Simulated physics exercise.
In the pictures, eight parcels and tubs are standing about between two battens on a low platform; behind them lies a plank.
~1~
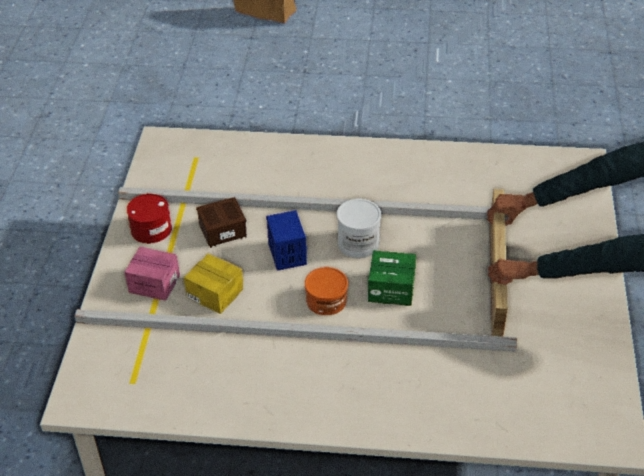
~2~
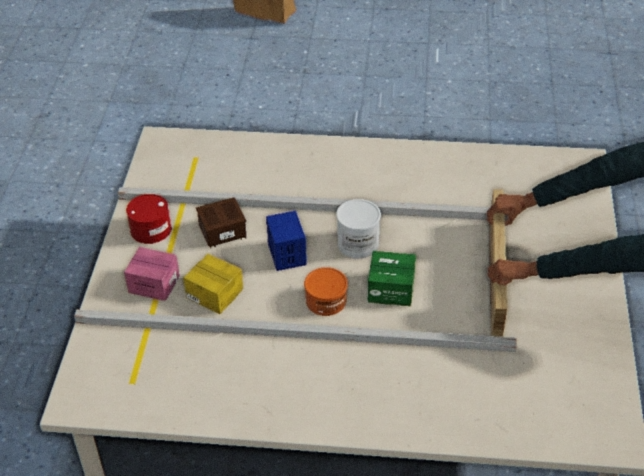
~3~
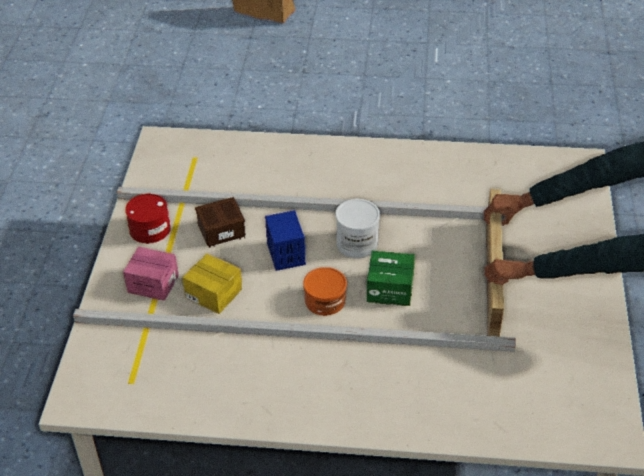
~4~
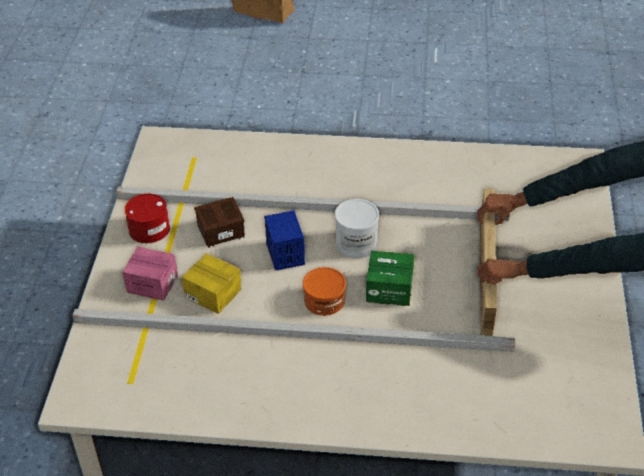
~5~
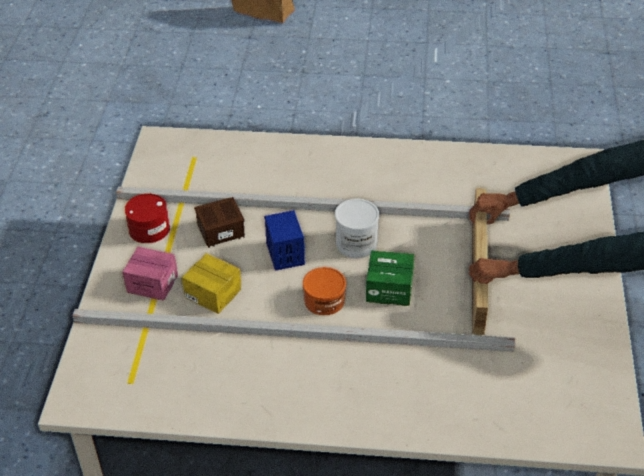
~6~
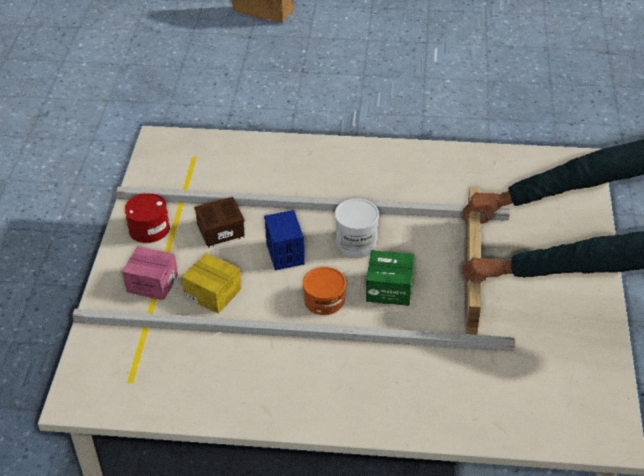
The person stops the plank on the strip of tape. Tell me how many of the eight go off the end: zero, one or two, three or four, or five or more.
The count that fall off is at least three and at most four.
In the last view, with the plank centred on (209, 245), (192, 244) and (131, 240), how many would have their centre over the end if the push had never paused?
Respectively 1, 3 and 6.
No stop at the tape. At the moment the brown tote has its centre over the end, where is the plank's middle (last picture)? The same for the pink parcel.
For the brown tote, about (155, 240); for the pink parcel, about (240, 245).
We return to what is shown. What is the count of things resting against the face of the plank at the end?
Contact count: 2.
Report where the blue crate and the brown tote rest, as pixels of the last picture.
Result: One at about (117, 231), the other at about (120, 204).
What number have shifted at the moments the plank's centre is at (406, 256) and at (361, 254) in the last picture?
At the first place 1, at the second 3.
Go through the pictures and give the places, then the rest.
The first frame shows red canister (149, 219); pink parcel (153, 274); brown tote (222, 223); plank (498, 262); tape (168, 259).
The second frame shows pink parcel (152, 274); plank (497, 262).
The third frame shows brown tote (221, 222); orange pail (325, 292).
The fourth frame shows red canister (148, 219); yellow box (212, 283).
The fifth frame shows pink parcel (151, 273); green parcel (390, 278).
The sixth frame shows red canister (147, 218); pink parcel (151, 273); brown tote (220, 222); plank (473, 260); tape (166, 258).
Soon after, none off yet; red canister at rest near (147, 218); pink parcel at rest near (151, 273); brown tote at rest near (220, 222).
After that, none off yet; red canister at rest near (147, 218); pink parcel displaced about its own width near (117, 271); brown tote displaced a little near (208, 217).
In the end, the number that fall off is three or four; gone, yellow box, pink parcel and red canister.
